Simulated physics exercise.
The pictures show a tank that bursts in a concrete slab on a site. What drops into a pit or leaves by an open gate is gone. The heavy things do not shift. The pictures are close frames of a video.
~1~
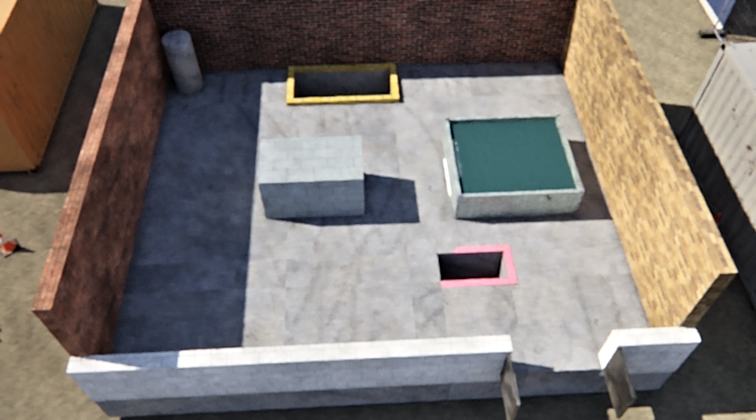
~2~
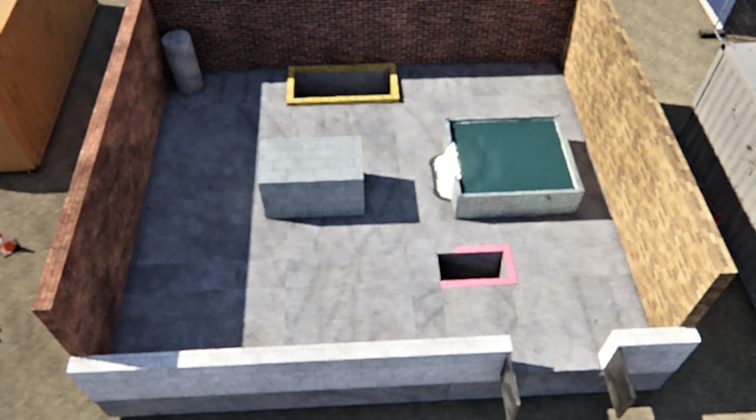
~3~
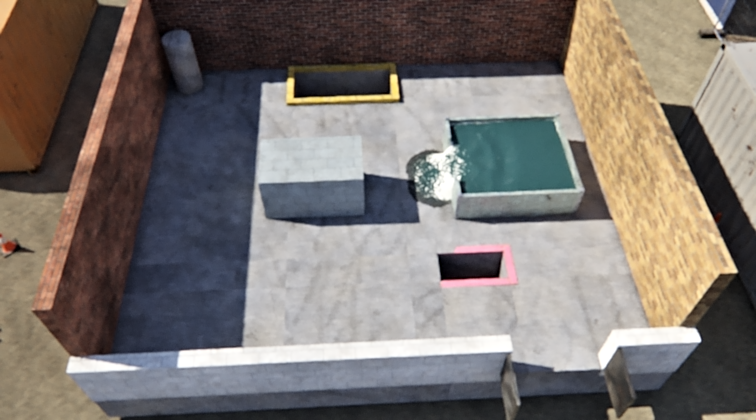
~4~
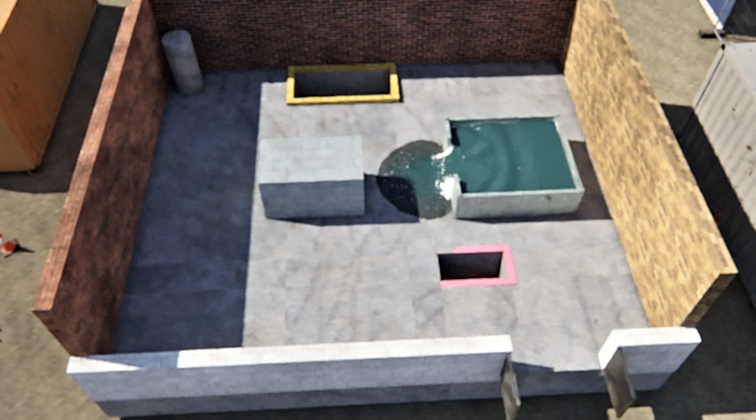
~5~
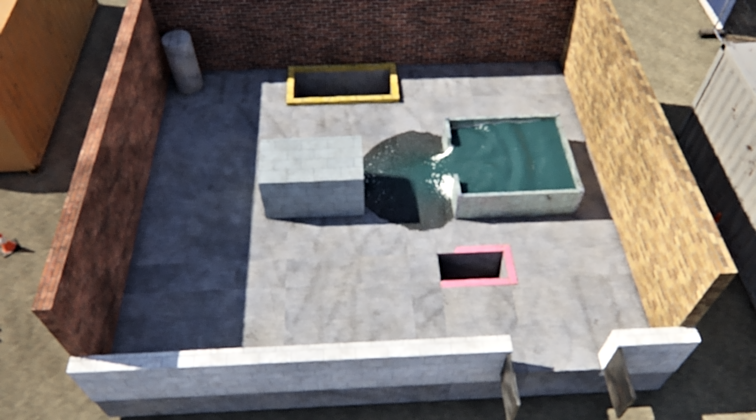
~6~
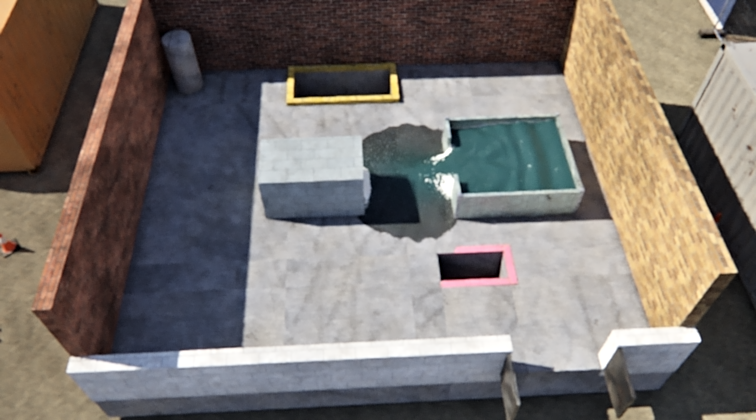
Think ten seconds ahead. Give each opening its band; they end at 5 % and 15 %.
In the end: The gate takes less than 5 %; the yellow pit takes less than 5 %; the pink pit takes less than 5 %.
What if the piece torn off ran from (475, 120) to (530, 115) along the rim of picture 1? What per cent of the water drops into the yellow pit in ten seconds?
Parts in a hundred: Yellow 8.
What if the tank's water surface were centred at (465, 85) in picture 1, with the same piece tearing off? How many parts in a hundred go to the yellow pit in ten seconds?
Roughly, in per cent: Yellow 12.
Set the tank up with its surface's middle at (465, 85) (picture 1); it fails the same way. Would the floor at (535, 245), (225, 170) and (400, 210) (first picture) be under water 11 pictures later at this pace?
As listed: Clear, under water, no water.
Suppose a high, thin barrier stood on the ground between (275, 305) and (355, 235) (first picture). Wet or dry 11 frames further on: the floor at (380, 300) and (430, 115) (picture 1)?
In that order: Flooded, not flooded.
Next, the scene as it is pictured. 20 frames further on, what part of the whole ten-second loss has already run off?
Near 20 in a hundred.
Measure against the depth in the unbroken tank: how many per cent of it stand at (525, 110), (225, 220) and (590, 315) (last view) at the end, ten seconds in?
About 2, 6 and 4 per cent.
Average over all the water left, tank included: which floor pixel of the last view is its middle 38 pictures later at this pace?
Near (365, 191).
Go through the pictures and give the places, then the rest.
The tank at (510, 156) is whole and still, in the first frame.
Water pours out at (452, 172) and has run to (440, 158), in the second frame.
The front is at (413, 164), out from the gap at (452, 173), in the third frame.
The front is at (382, 174), out from the gap at (452, 173), in the fourth frame.
Water pours out at (452, 172) and has run to a hidden place, in the fifth frame.
Water pours out at (452, 172) and has run to a hidden place, in the sixth frame.
A moment on, water covers 15 % of the floor; the gate 0 %, the yellow pit 0 %, the pink pit 0 %.
Next, water covers 30 % of the floor; the gate 0 %, the yellow pit 0 %, the pink pit 0 %.
Then, water covers 45 % of the floor; the gate 0 %, the yellow pit 1 %, the pink pit 0 %.
Later, water covers 60 % of the floor; the gate 0 %, the yellow pit 1 %, the pink pit 1 %.
In the end, water covers 75 % of the floor; the gate 1 %, the yellow pit 1 %, the pink pit 2 %.
